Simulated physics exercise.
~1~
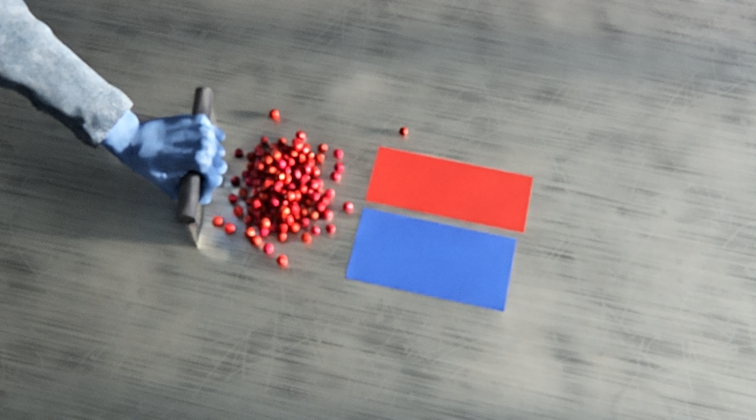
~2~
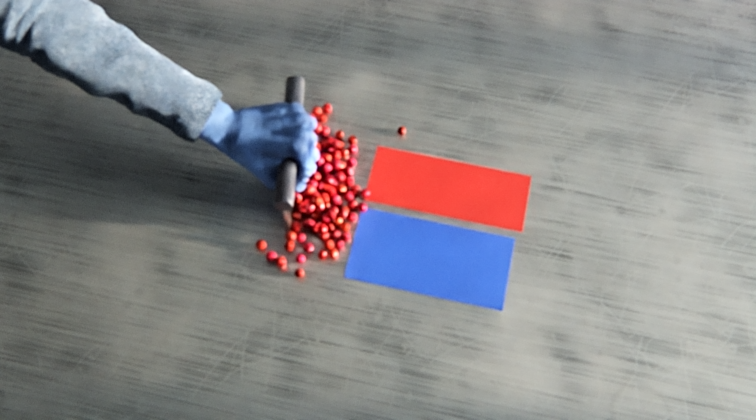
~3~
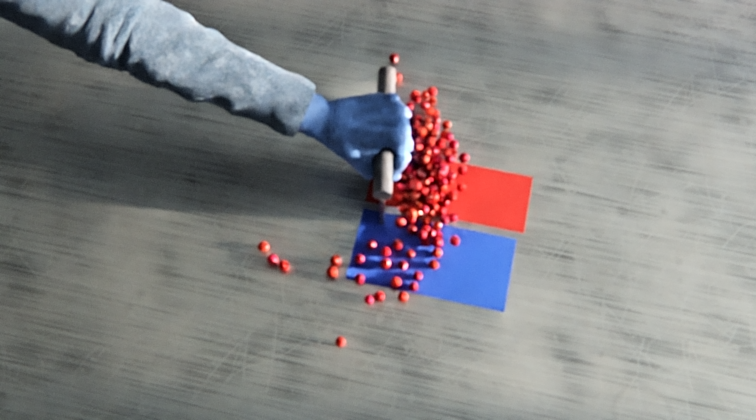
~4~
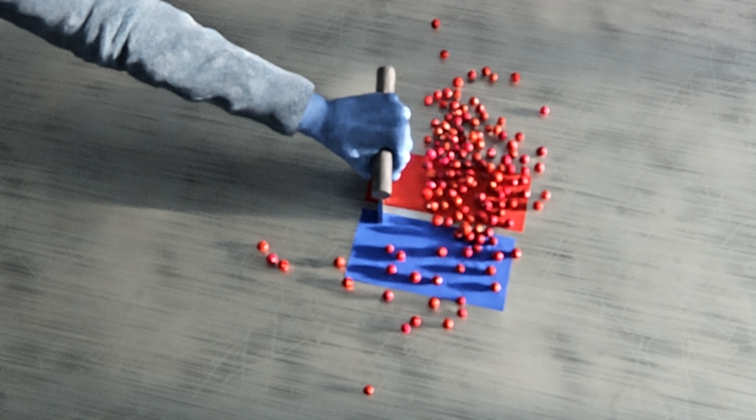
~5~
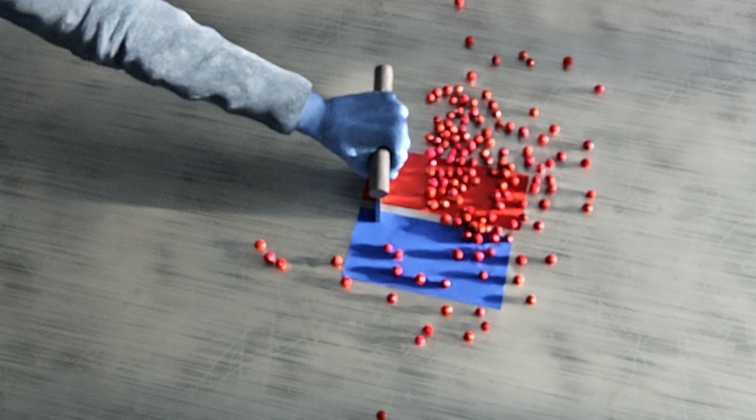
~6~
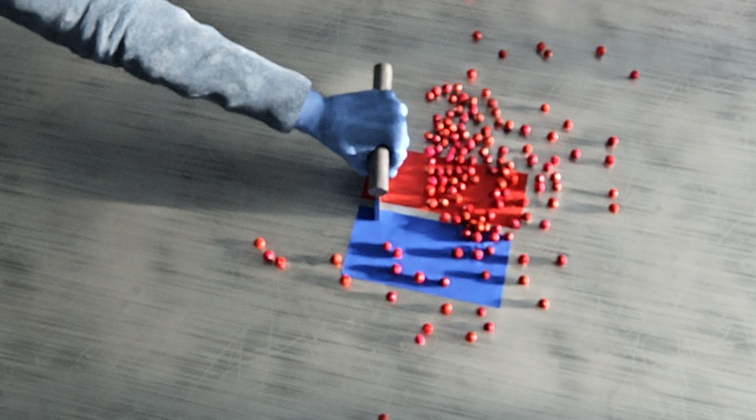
On a grey surface, a gloved hand pushes red berries rightward, scattering them across and beyond two mats.
